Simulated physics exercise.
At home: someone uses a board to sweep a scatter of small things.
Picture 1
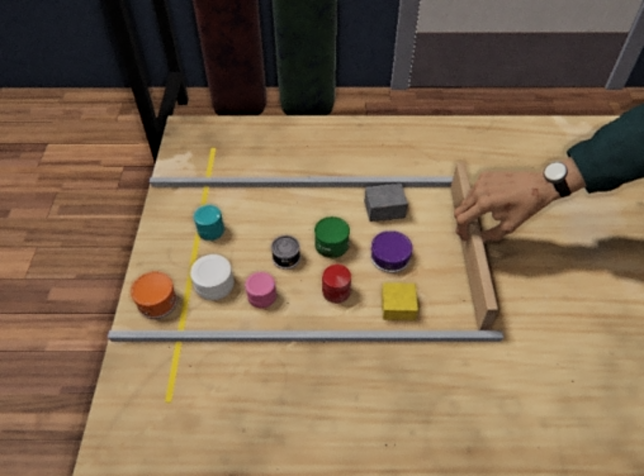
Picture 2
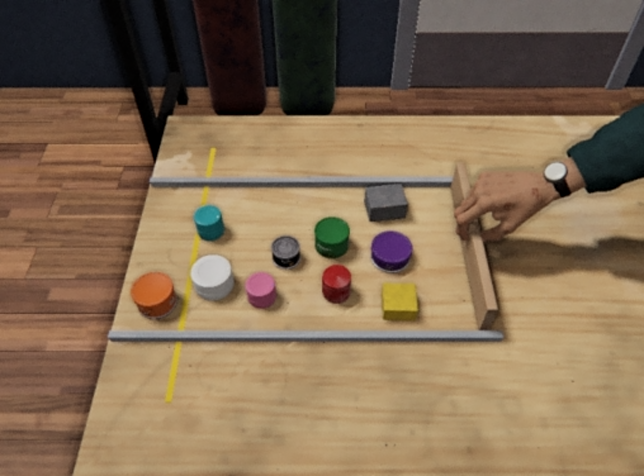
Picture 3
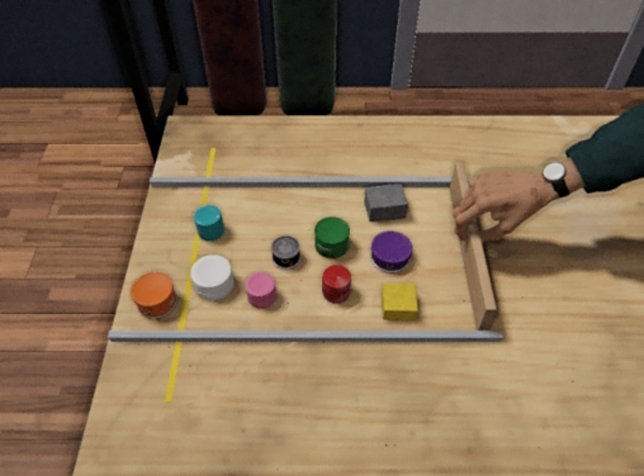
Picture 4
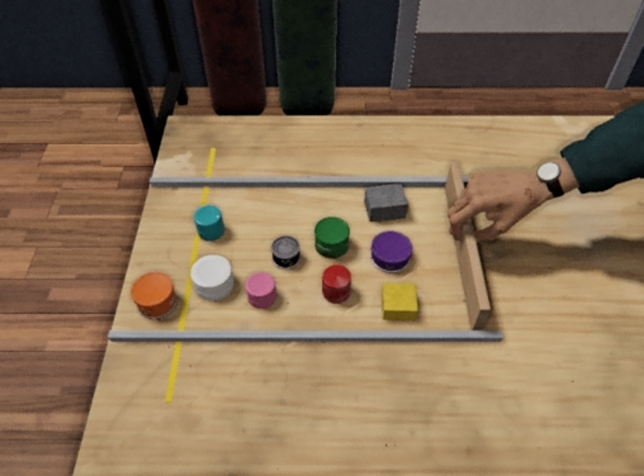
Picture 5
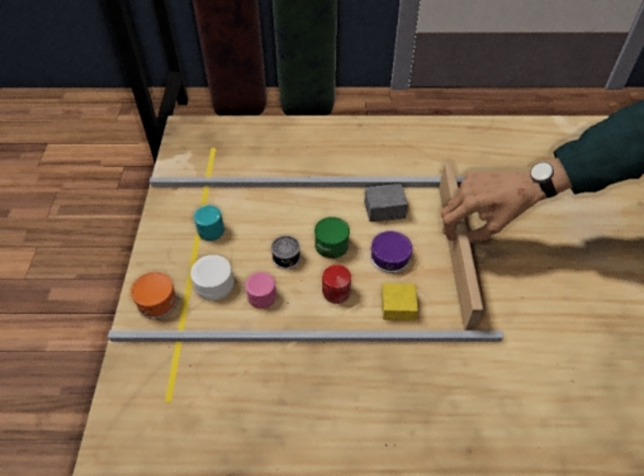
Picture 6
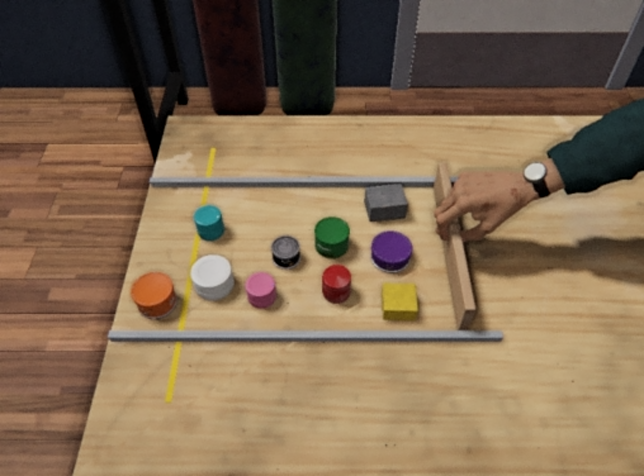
Hand sliding a wooden board slightly left across a table between two rails, toward scattered colourful lids and blocks that stay still.
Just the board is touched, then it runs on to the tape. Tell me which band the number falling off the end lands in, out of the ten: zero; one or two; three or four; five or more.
The table is going to lose one piece, maybe two.
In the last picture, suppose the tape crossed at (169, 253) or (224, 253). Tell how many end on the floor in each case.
It comes to 5, then 0.
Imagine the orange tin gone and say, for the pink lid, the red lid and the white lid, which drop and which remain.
Pink lid - safe; red lid - safe; white lid - gone.
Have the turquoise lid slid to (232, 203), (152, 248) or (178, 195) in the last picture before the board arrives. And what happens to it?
Turquoise lid: Stays put; goes down; stays put.
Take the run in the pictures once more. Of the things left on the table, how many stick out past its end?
Things overhanging at the end: 2.
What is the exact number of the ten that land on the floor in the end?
Tally: 2.
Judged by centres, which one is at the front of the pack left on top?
Turquoise lid.
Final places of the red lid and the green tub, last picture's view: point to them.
First object about (174, 275); second object about (170, 215).
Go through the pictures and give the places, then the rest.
Orange tin (155, 295); turquoise lid (209, 223); white lid (213, 277); board (471, 241); tape (195, 253), in the first frame.
Turquoise lid (209, 223); purple pot (391, 252), in the second frame.
White lid (213, 278); grey block (386, 203), in the third frame.
Orange tin (155, 295); green tub (332, 238), in the fourth frame.
Turquoise lid (209, 223); black pot (286, 252), in the fifth frame.
Orange tin (155, 295); turquoise lid (209, 223); white lid (213, 278); board (452, 241); tape (195, 253), in the sixth frame.
Soon after, none off yet; orange tin at rest near (155, 295); turquoise lid at rest near (209, 223); white lid at rest near (213, 278).
At rest, the number that fall off is one or two; fallen, white lid and orange tin.
